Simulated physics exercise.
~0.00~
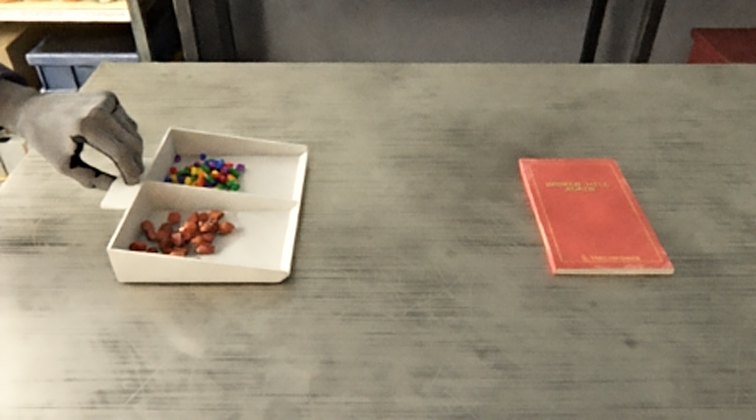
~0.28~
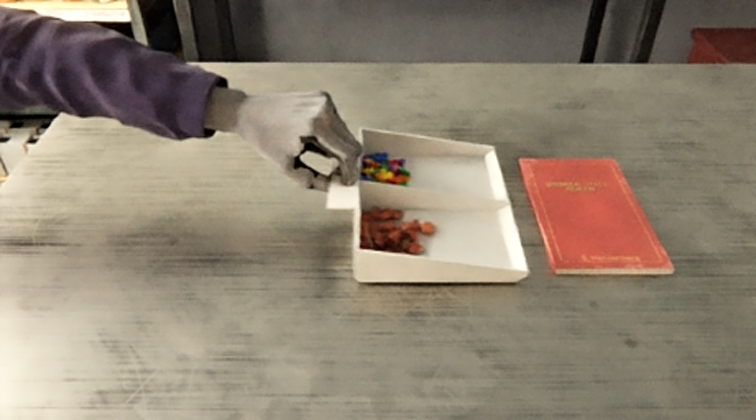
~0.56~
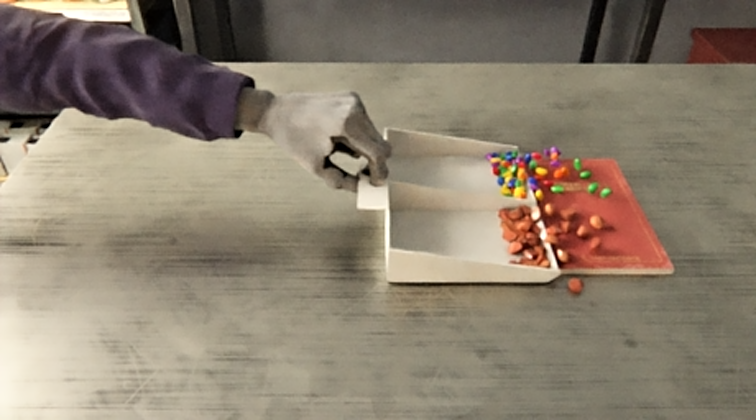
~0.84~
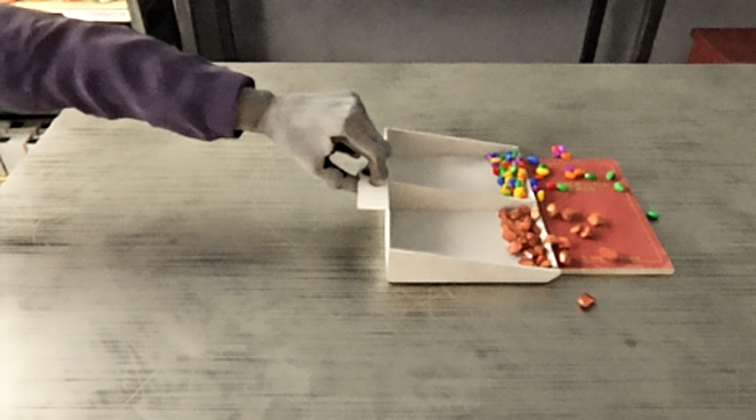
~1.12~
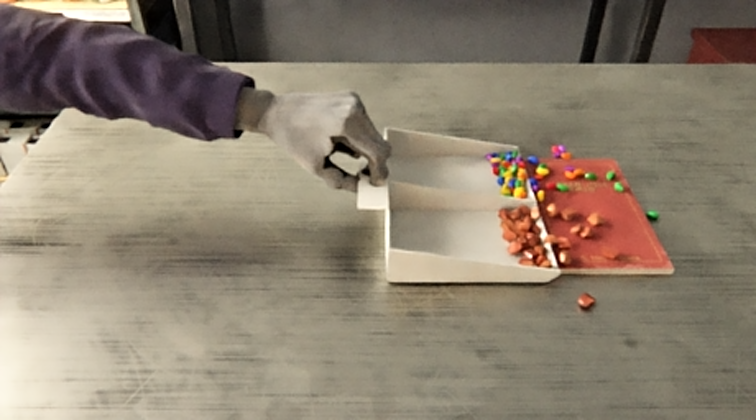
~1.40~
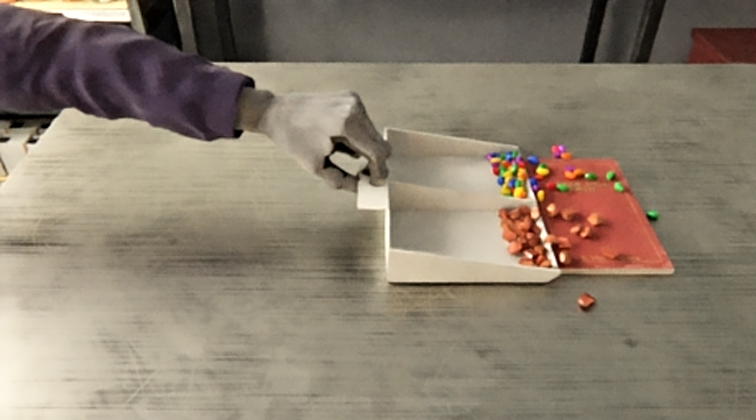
A gloved hand shoves a white tray right into a red book, spilling small pieces.
